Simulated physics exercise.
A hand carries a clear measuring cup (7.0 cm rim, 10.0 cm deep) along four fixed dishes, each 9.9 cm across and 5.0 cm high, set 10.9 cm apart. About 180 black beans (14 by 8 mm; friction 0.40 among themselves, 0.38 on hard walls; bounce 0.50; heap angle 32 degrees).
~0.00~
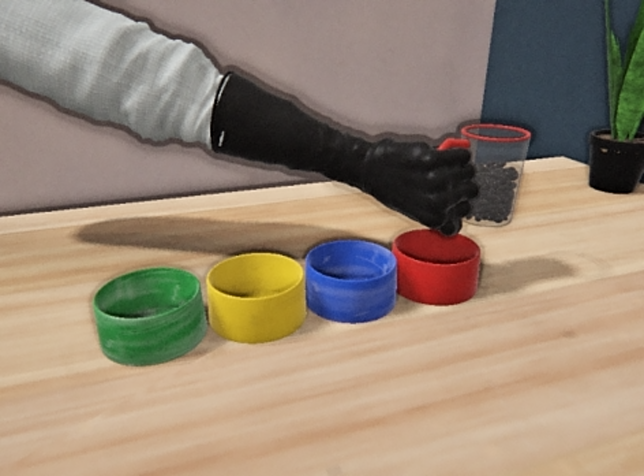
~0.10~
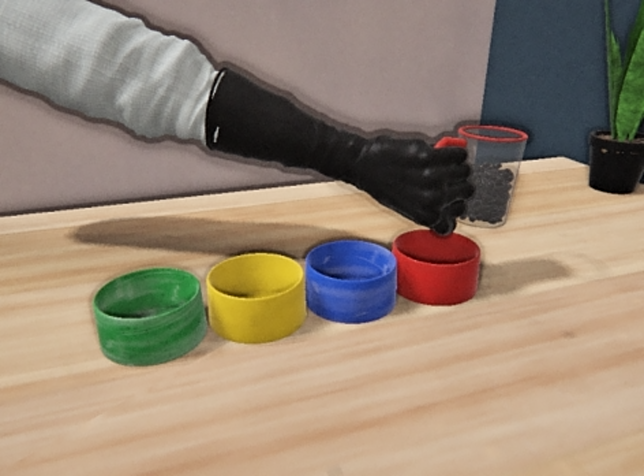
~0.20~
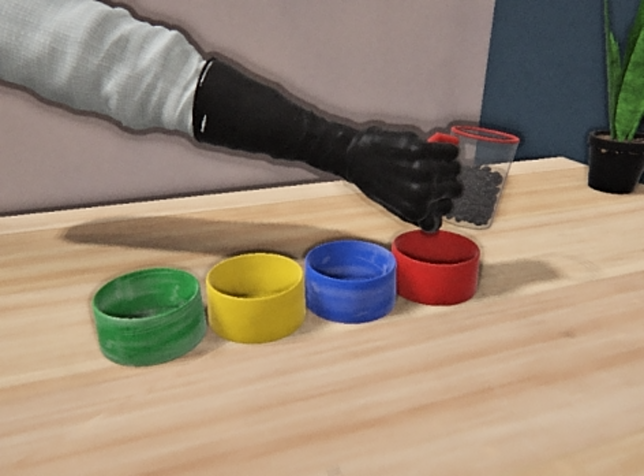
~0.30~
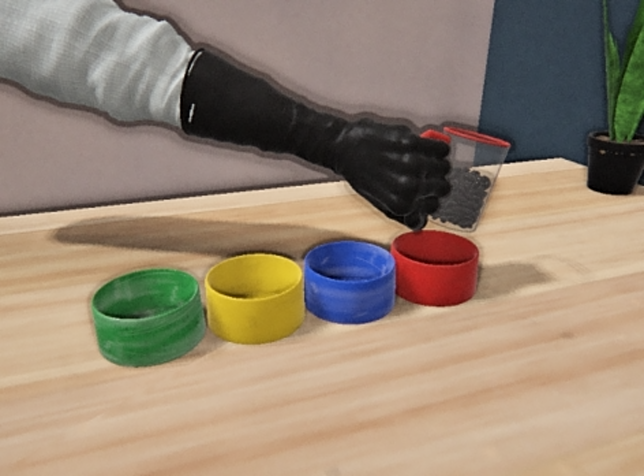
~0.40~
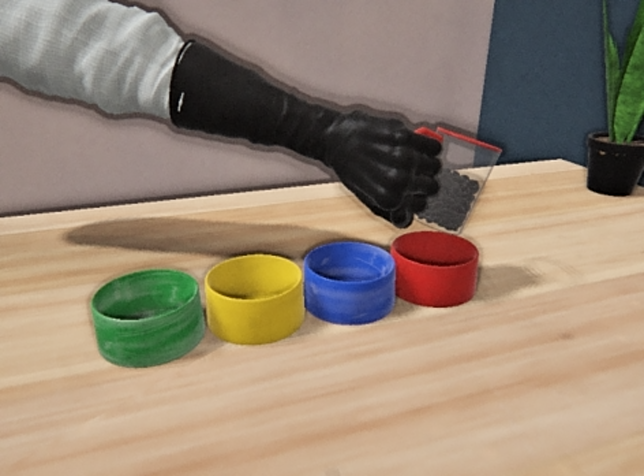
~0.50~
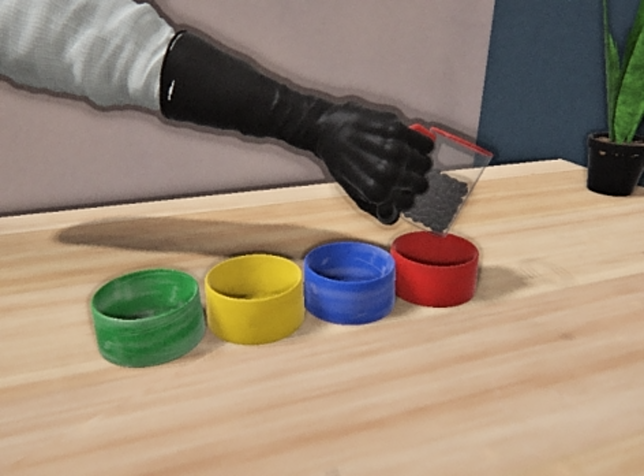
A black-gloved hand moves a clear cup of dark pieces left while gradually tilting it.
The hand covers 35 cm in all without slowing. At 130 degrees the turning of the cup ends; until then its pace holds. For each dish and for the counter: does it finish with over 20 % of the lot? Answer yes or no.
Red dish: No; blue dish: No; green dish: No; yellow dish: Yes; on the counter: No.
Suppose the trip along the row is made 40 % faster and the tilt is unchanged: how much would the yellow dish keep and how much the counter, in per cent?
Then: Yellow 100, counter 0.
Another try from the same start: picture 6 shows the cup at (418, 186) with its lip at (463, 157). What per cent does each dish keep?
Red 0; blue 0; green 0; yellow 100.
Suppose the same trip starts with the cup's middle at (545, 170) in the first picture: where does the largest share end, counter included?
Most goes to: Blue.
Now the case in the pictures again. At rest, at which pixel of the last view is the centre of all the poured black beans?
Around (261, 302).
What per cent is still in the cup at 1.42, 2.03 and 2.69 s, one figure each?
In turn: 100, 90, 0.
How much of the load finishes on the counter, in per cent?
Some 5 per cent.
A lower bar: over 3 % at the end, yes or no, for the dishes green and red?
Green no, red no.
After 1.42 s, tilt 77 degrees; cup holds 100 %.
After 2.03 s, tilt 112 degrees; cup holds 90 %, blue 5 %, yellow 5 %.
After 2.69 s, tilt 130 degrees; cup holds 0 %, blue 5 %, yellow 90 %.
At rest (3.0 s), red 0 %, blue 5 %, green 0 %, yellow 90 %, counter 5 %.
